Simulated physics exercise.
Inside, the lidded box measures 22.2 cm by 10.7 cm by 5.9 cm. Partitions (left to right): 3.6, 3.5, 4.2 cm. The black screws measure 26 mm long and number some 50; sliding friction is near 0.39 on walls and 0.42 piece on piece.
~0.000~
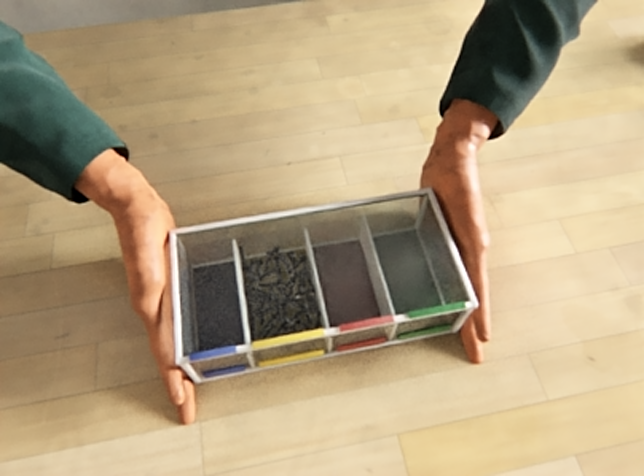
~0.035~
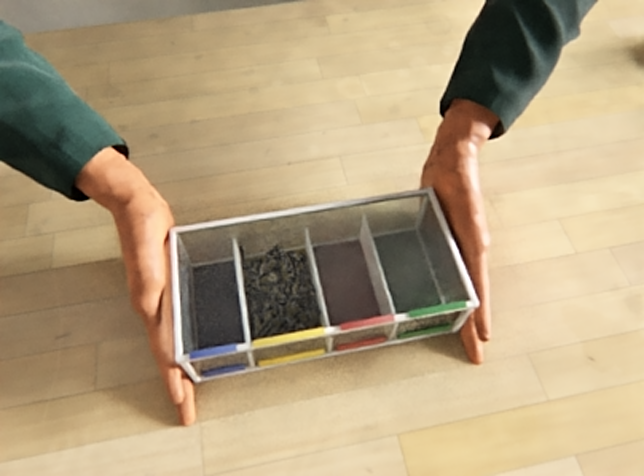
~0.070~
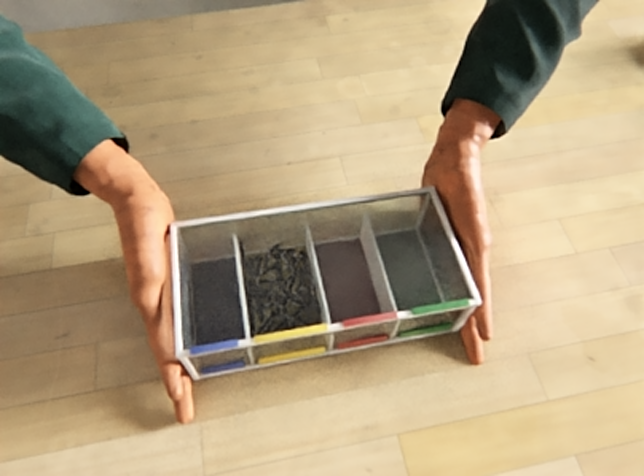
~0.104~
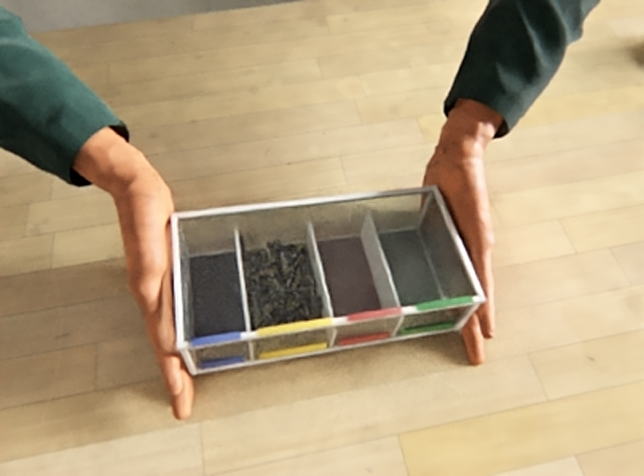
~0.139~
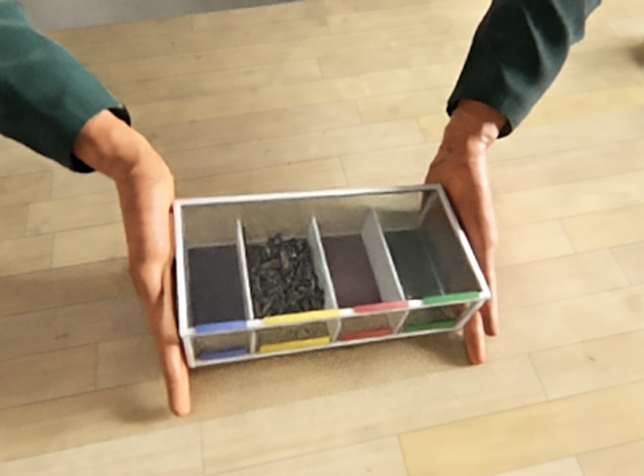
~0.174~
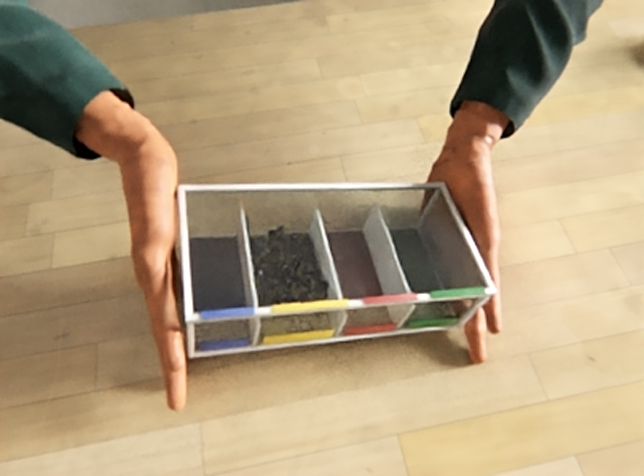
A clear lidded box with four compartments, edged at the front in blue, yellow, red and green from left to right, is held between two hands in dark green sleeves, seen from above over a pale wooden floor. Small black screws lie in the yellow section, beside darker-looking neighbouring sections. The hands tilt the box slightly, its front edge rising, while the screws stay in their section and the view stays still.
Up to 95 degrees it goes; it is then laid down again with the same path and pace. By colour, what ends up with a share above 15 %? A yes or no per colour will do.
Red: Yes. Blue: No. Green: Yes. Yellow: Yes.
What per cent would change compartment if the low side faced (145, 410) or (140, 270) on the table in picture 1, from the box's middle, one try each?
Near 50 and 45 per cent, in that order.
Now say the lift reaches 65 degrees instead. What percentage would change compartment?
Near 0 in a hundred.
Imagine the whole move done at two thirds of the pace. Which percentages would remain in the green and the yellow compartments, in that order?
I'd expect green at 35 percent and yellow at 50 percent.
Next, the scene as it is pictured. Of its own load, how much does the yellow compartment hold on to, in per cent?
That comes out at about 30 percent.
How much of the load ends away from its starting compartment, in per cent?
70 percent.
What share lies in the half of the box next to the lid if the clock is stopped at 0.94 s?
40 per cent, give or take.
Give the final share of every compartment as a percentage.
Red 25; blue 0; green 45; yellow 30 (per cent).
Then, at 0.94 s, tilt 95 degrees; red 5 %, yellow 90 %.
Then, at 1.45 s, tilt 42 degrees; red 25 %, green 45 %, yellow 30 %.
After 2.02 s, tilt 0 degrees; red 25 %, green 45 %, yellow 30 %.
By 2.7 s all is still; red 25 %, blue 0 %, green 45 %, yellow 30 %.
